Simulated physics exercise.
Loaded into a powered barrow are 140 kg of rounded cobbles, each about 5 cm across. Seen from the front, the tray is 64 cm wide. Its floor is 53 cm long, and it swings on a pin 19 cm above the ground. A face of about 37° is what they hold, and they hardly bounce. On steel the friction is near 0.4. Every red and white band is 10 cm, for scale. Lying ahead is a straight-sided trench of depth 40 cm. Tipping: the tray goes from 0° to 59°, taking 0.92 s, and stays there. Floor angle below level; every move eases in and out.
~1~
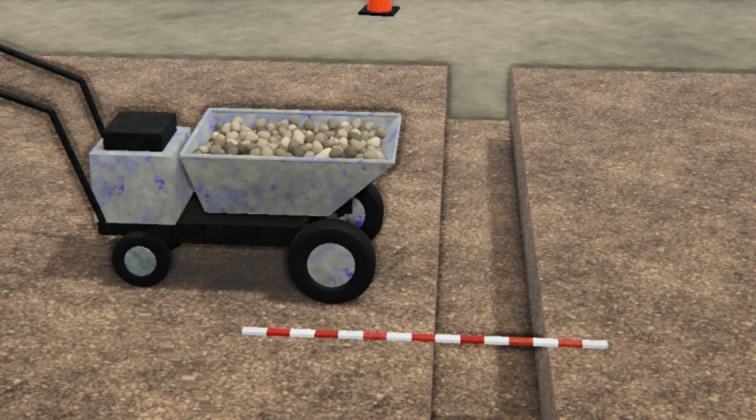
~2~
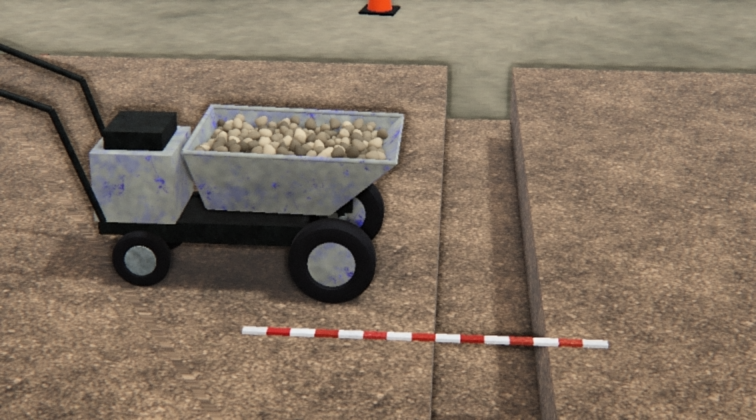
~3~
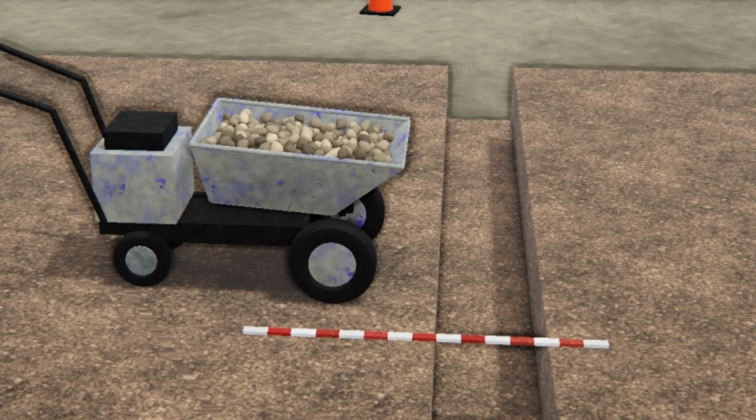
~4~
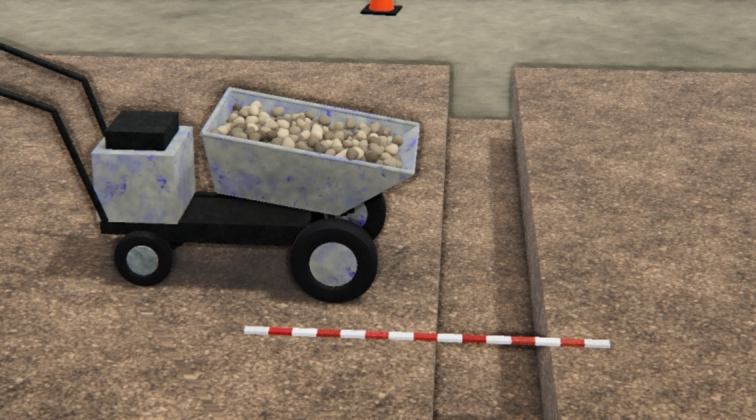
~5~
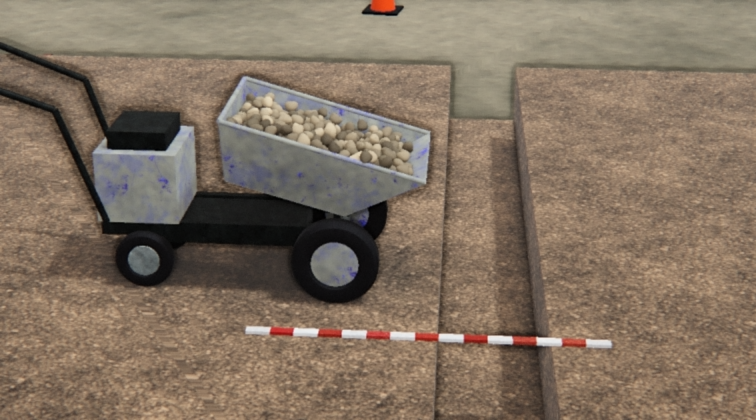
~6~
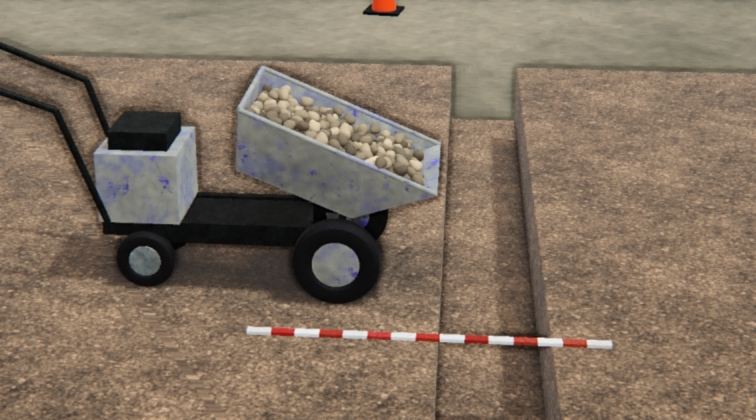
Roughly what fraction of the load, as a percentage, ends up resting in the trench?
Roughly 96 per cent of the load.
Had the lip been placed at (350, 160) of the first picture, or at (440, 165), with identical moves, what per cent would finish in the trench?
First spot about 100, second spot about 60 per cent.
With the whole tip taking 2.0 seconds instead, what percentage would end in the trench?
Expected share: Around 100%.
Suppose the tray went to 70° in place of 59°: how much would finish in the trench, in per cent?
It comes out at about 100 percent.
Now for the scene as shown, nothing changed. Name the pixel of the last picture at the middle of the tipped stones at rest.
I'd point somewhere around (501, 343).
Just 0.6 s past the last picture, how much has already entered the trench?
Approx. 20 % of the load.
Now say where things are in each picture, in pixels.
Lip at (393, 163), floor tilted 0°, highest stones at (335, 133), in the first picture.
The tray is at 1°, its lip at (396, 163); the top of the load is at (318, 133), in the second picture.
The tray is at 5°, its lip at (403, 167); the top of the load is at (251, 127), in the third picture.
Lip at (413, 174), floor tilted 10°, highest stones at (256, 119), in the fourth picture.
The tray is at 16°, its lip at (425, 183); the top of the load is at (260, 107), in the fifth picture.
Lip at (437, 195), floor tilted 23°, highest stones at (276, 99), in the sixth picture.
Then, 0.3 s after the last picture the floor is at 50°, 100 % in the tray; the foremost stones are at (455, 219).
Then, 0.6 s after the last picture the floor is at 59°, 81 % in the tray, 19 % in the trench; the foremost stones are at (523, 320).
Then, 1.0 s after the last picture the floor is at 59°, 41 % in the tray, 56 % in the trench, 4 % past the trench; the foremost stones are at (605, 292).
Then, 2.9 s after the last picture the floor is at 59°, 0 % in the tray, 96 % in the trench, 4 % past the trench; the foremost stones are at (665, 288).
